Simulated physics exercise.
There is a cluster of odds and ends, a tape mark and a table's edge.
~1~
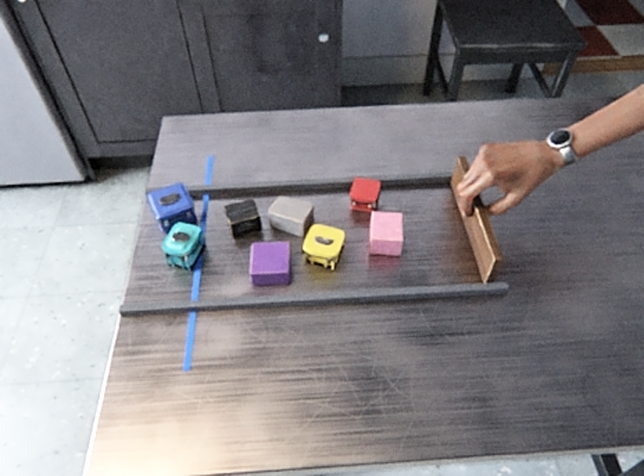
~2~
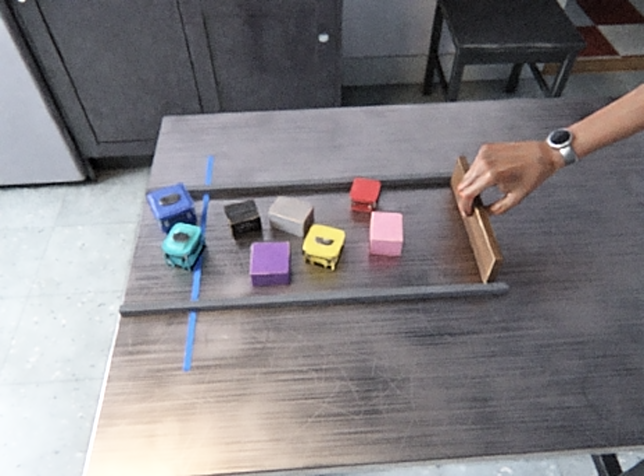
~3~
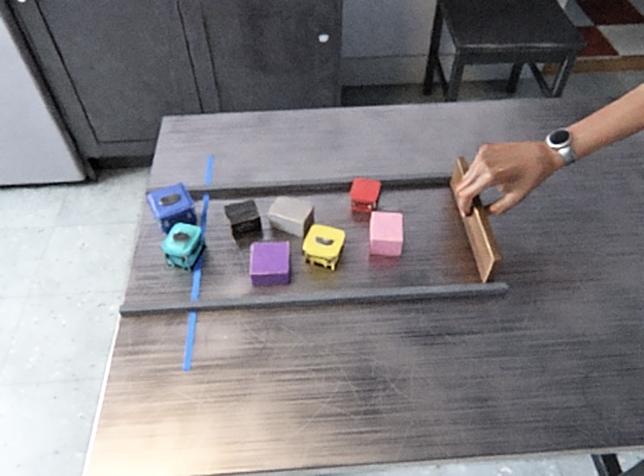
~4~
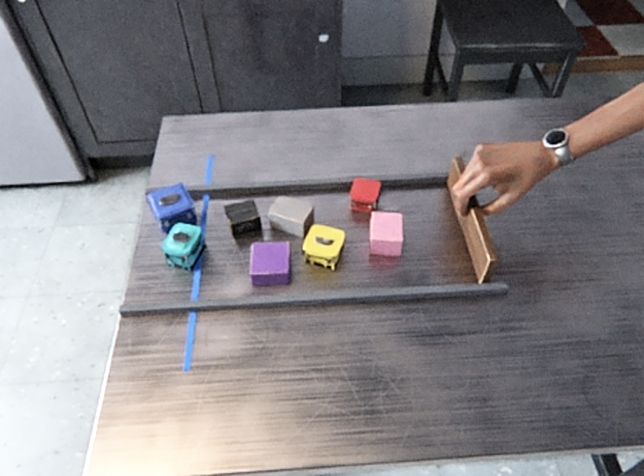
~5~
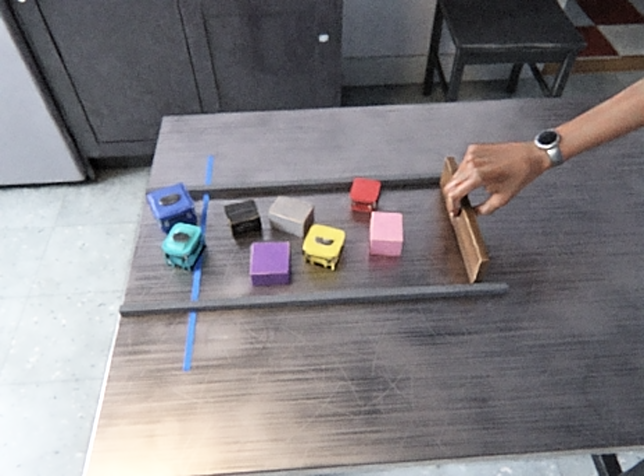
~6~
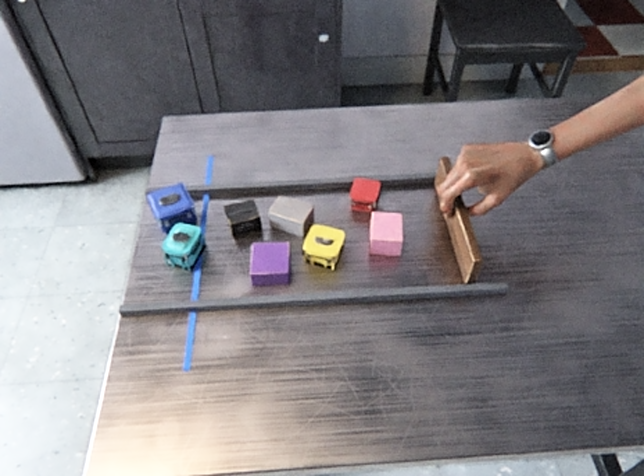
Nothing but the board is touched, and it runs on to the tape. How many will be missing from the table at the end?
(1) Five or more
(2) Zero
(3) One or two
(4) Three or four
The answer is 4.
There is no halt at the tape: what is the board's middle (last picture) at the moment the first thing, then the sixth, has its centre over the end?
At (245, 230) for the first, at (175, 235) for the sixth.
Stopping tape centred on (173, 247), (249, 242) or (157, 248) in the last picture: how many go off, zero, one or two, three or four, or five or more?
One after another: 5 or more, none at all, five or more.
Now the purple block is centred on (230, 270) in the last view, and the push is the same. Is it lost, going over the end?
In that spot, it plunges.
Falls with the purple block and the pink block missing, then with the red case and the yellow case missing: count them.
1 in the first case and 1 in the second.
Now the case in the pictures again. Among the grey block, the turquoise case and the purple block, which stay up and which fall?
Outcome per object - grey block: Kept / turquoise case: Lost / purple block: Lost.
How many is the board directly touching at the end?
That comes to 2.
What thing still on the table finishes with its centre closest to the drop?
Yellow case.
Soon after, none off yet; blue case at rest near (173, 209); turquoise case at rest near (184, 247); black box at rest near (243, 218).
At rest, the number that fall off is three or four; fallen, purple block, black box, turquoise case and blue case.
